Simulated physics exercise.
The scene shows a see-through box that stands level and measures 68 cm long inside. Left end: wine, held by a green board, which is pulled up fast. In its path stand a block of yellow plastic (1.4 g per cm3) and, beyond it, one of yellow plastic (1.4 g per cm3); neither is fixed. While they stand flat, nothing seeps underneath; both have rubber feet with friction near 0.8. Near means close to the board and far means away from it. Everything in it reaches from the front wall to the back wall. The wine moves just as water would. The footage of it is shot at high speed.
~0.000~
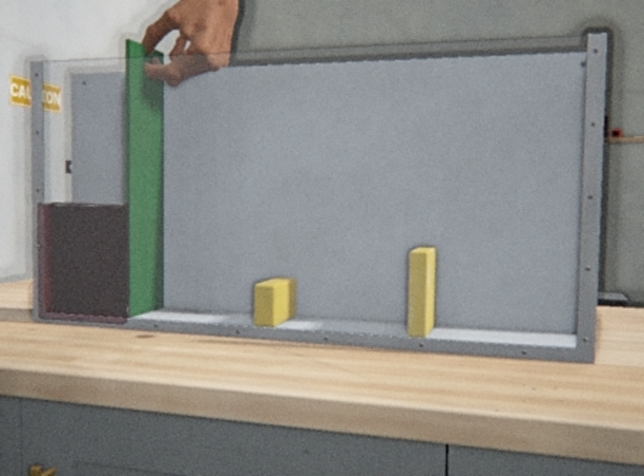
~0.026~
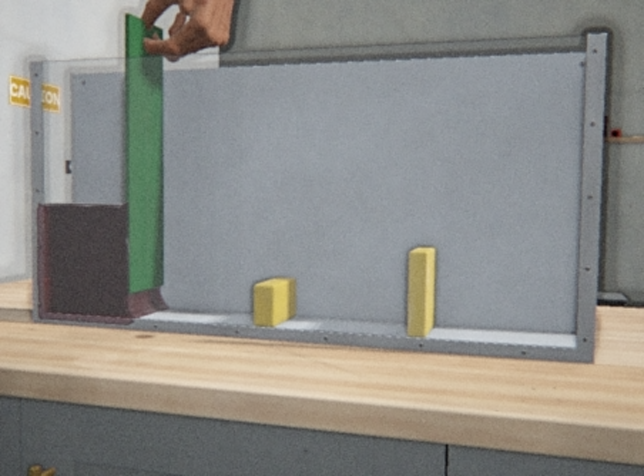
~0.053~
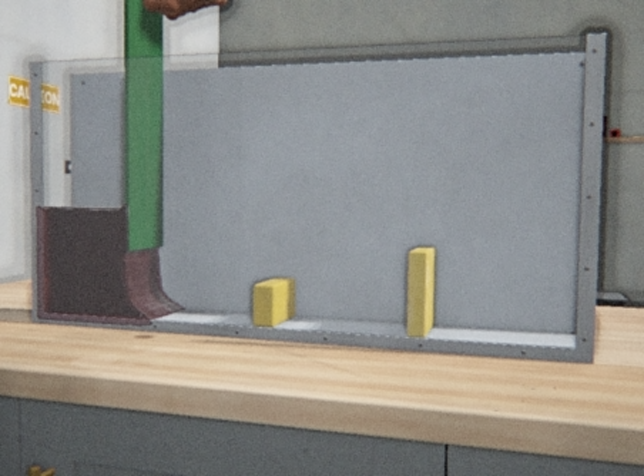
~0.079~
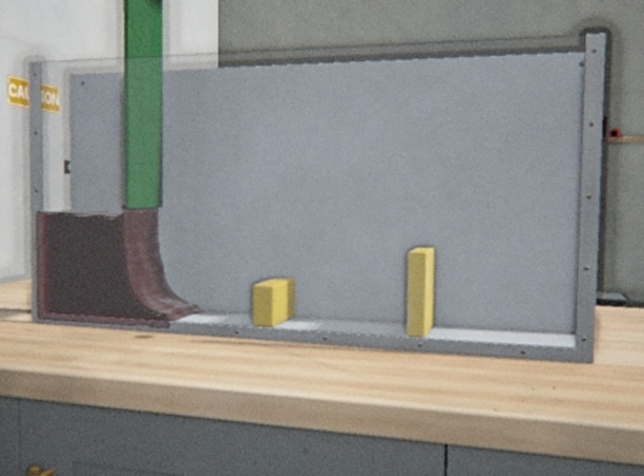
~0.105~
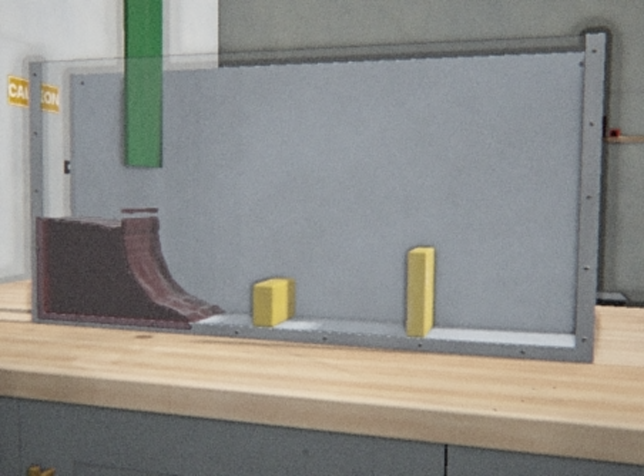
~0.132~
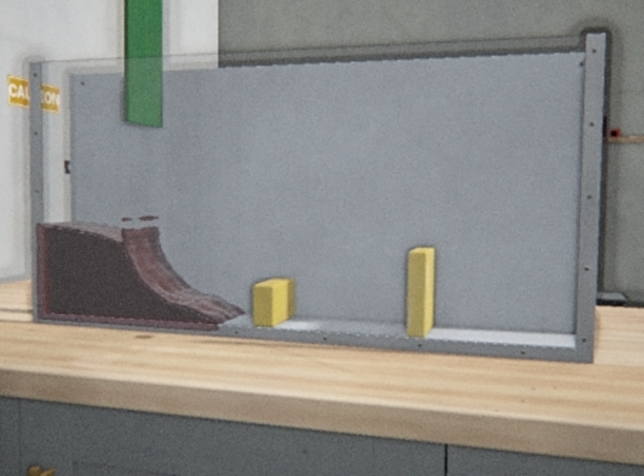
The clip shows a hand pulling a green board up out of a clear box, and dark red liquid behind it slumping at the left and spreading rightward along the floor toward two standing yellow blocks.
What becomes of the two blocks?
First block: Toppled. Second: Toppled.
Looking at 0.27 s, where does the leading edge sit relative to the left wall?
About 36 cm.
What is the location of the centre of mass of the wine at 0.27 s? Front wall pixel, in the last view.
Roughly at pixel (153, 296).
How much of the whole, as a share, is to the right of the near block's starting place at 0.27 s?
It comes to around 16 in a hundred.
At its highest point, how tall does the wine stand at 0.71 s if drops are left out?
Roughly 5.5 cm up.
By 0.27 s the front has run 36 cm from the left wall, the near block leans 28° and the far block is upright.
By 0.44 s the near block lies flat and the far block is upright.
By 0.71 s the near block lies flat and the far block lies flat.
At rest the near block lies flat and the far block lies flat; 22 per cent of the wine is past where the far block first stood.
